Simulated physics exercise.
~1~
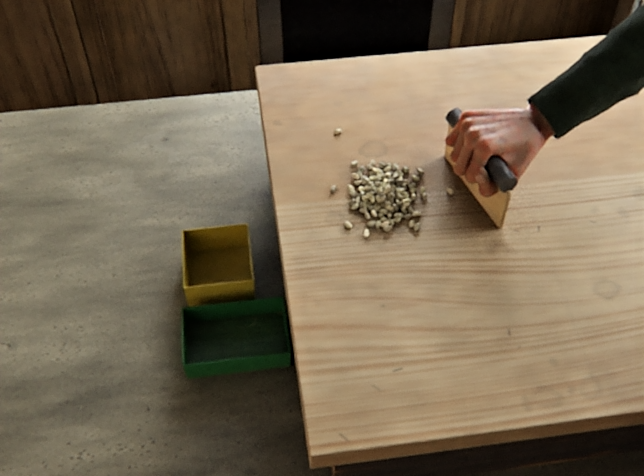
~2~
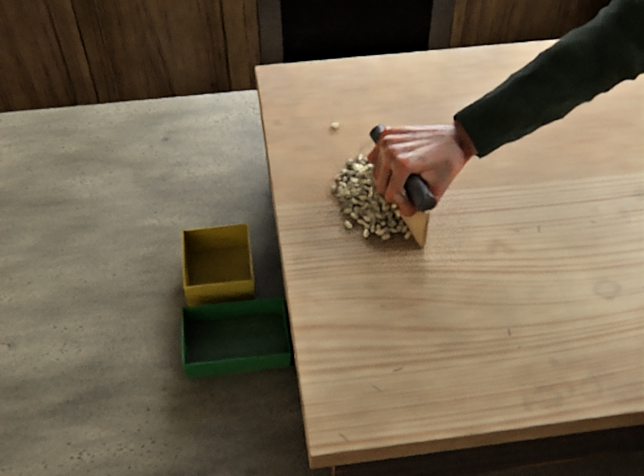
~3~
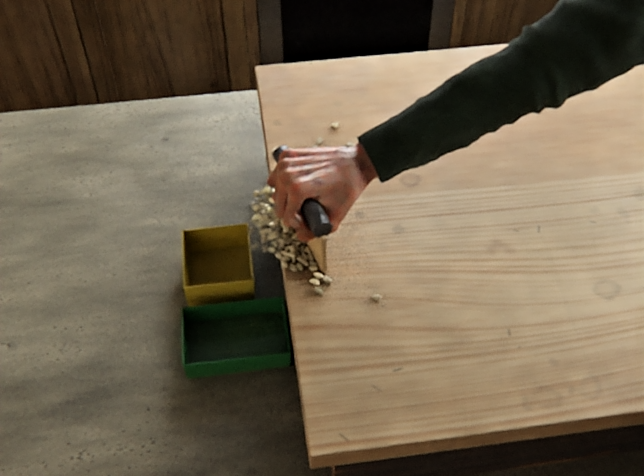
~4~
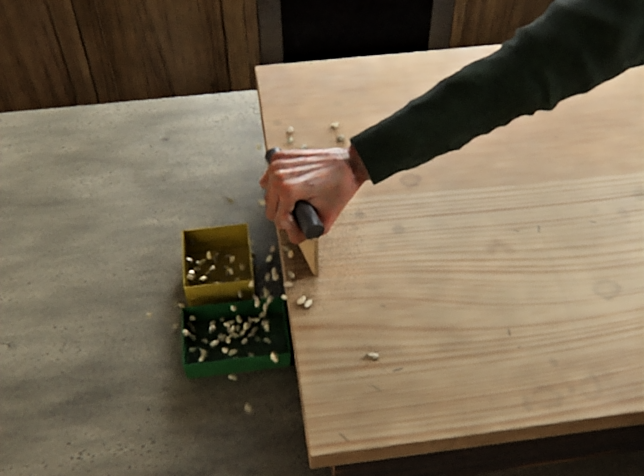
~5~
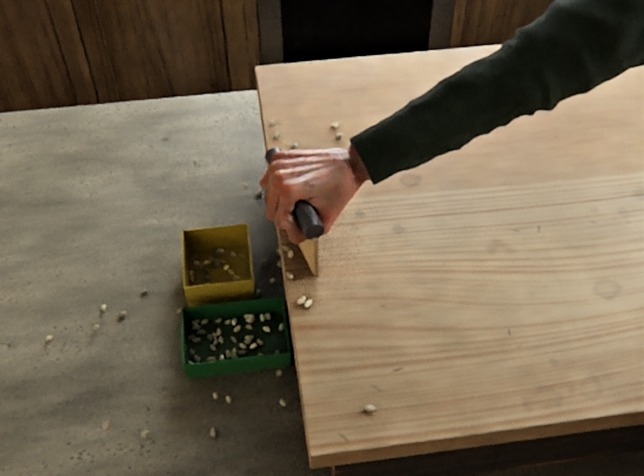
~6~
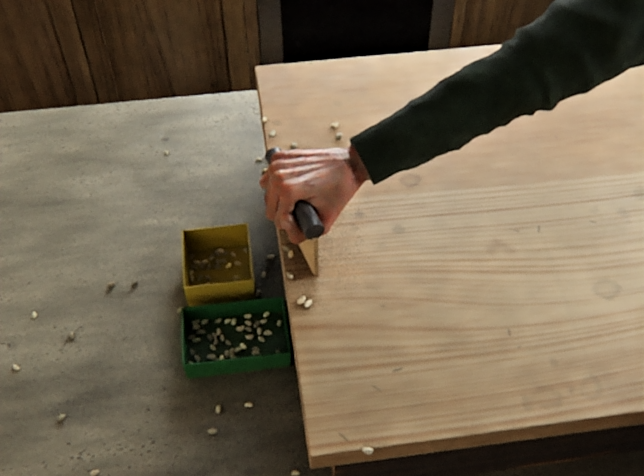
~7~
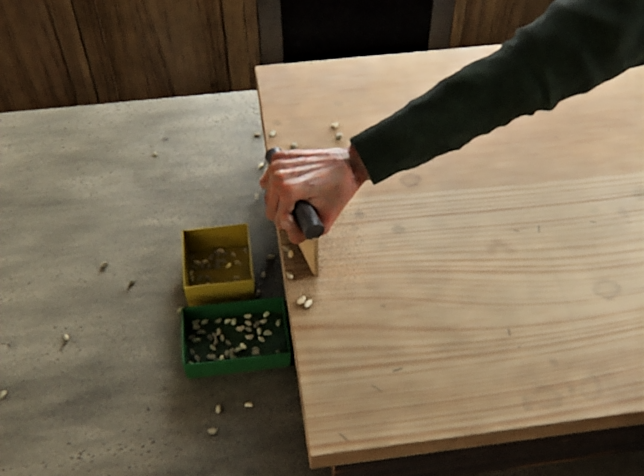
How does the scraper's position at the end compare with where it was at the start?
It starts well in from the table's left edge, to the right of the spilt beans, and ends farther left and slightly nearer the viewer, close to that edge above the tins.
